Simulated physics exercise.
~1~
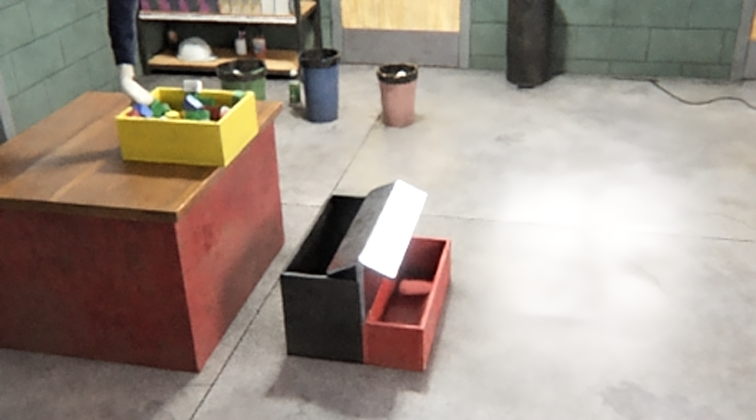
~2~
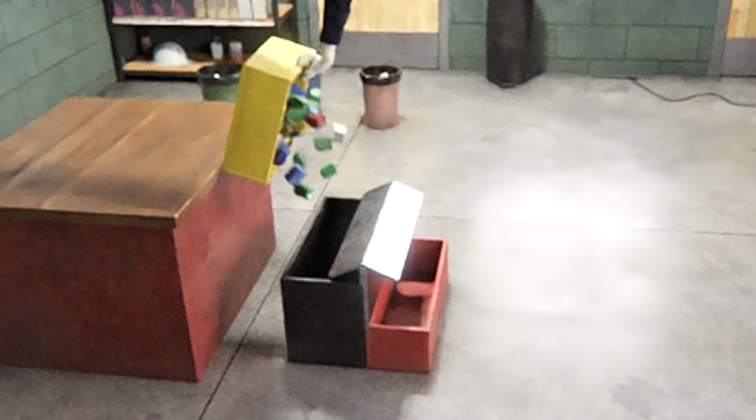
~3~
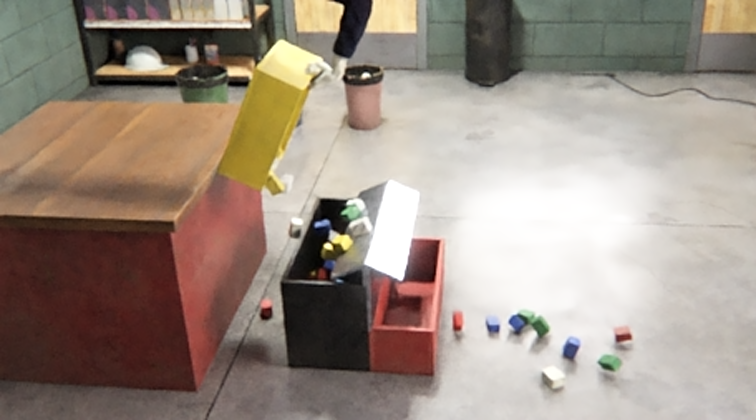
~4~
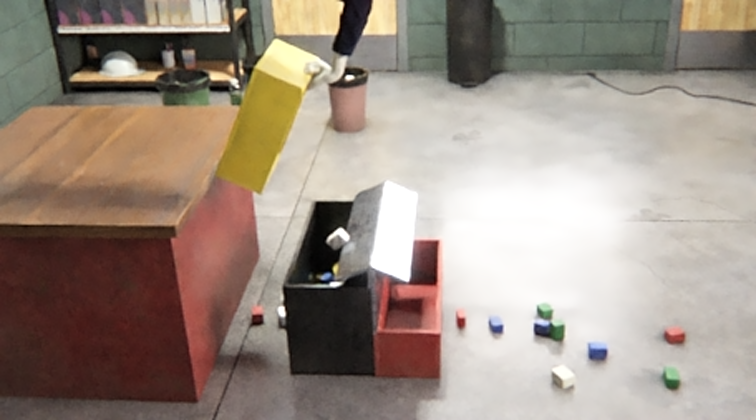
In a workshop, a gloved hand tipping a yellow crate of toy bricks off a bench, most dropping into a black tub, others scattering across the floor.
